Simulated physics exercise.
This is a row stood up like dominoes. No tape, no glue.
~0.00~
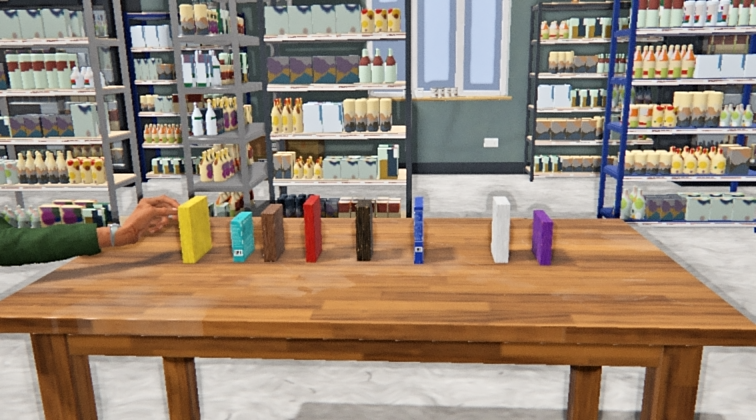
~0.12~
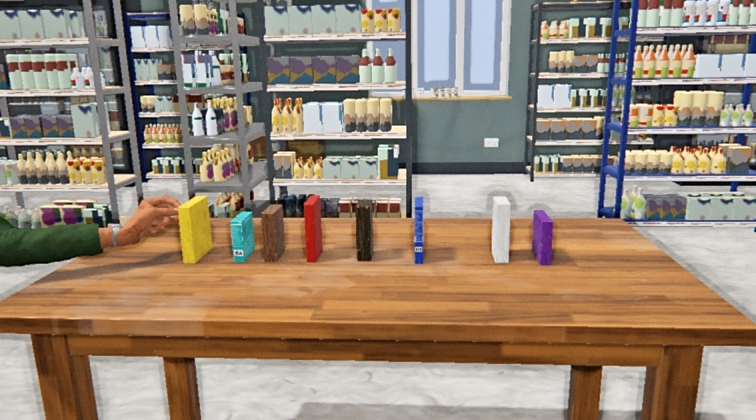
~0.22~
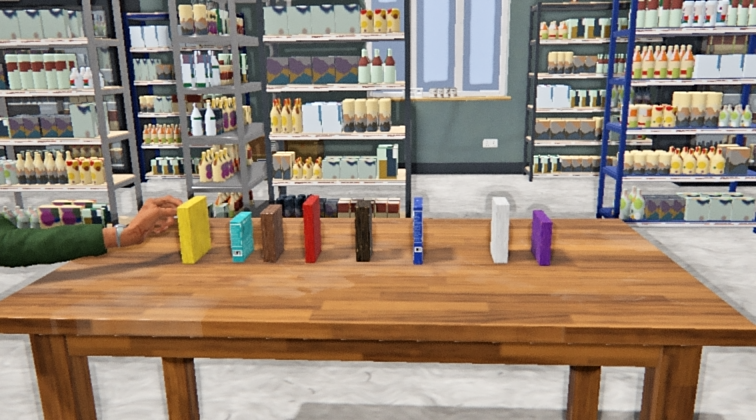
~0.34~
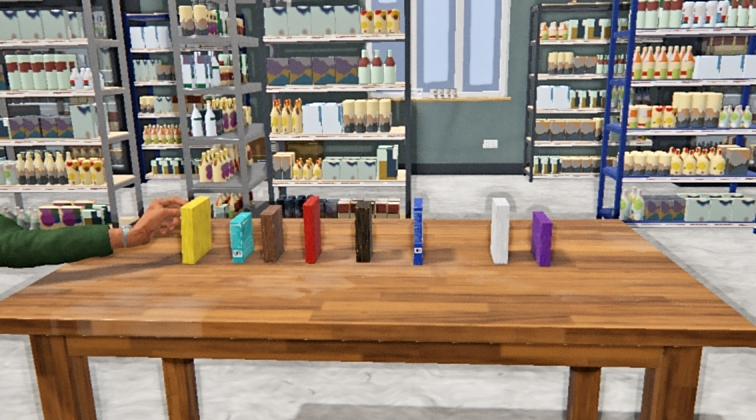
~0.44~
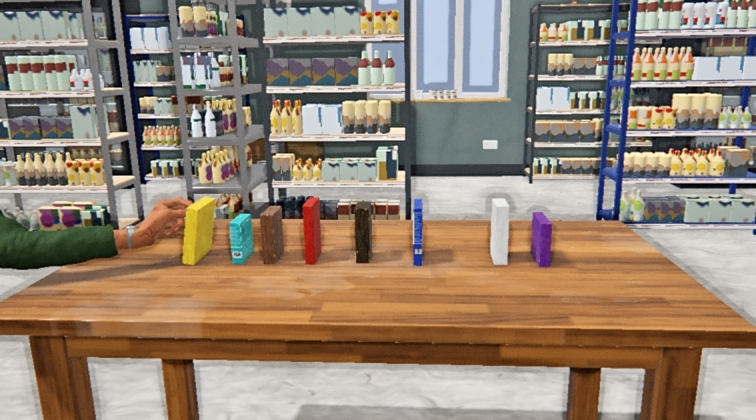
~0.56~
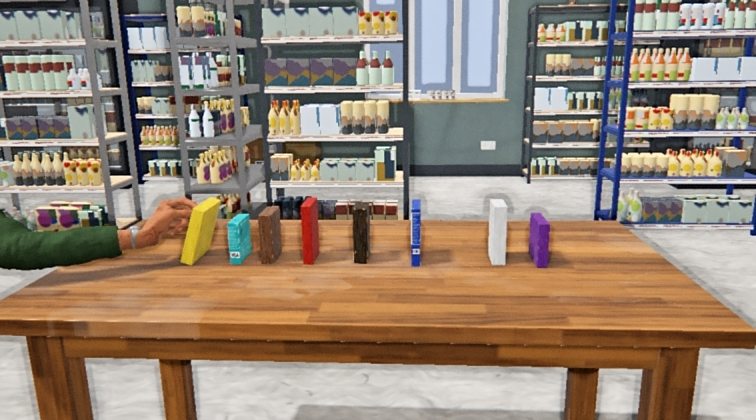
In a storeroom lined with stocked shelves, a row of upright coloured blocks stands on a wooden table. A hand at the left rests by the yellow one, then pushes it, tilting it rightward toward the turquoise one.
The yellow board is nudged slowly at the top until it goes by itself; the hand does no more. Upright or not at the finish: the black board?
The black board tips over.
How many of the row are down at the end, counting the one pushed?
6 of them.
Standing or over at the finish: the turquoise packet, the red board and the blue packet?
The turquoise packet falls over; the red board tips over; the blue packet falls over.
Around 1.16 s, yellow board 73° over; brown block rocked 59° from its first pose; turquoise packet rocked 63° from its first pose; red board rocked 32° from its first pose.
Around 1.46 s, yellow board 74° over; black board on its side near (397, 248); red board rocked 75° from its first pose; blue packet rocked 69° from its first pose.
Finally (3.7 s), down or leaning hard on the table, blue packet, turquoise packet, brown block, red board and black board; white block still in place. Final places as the last picture's camera would see them, black board near (399, 253).
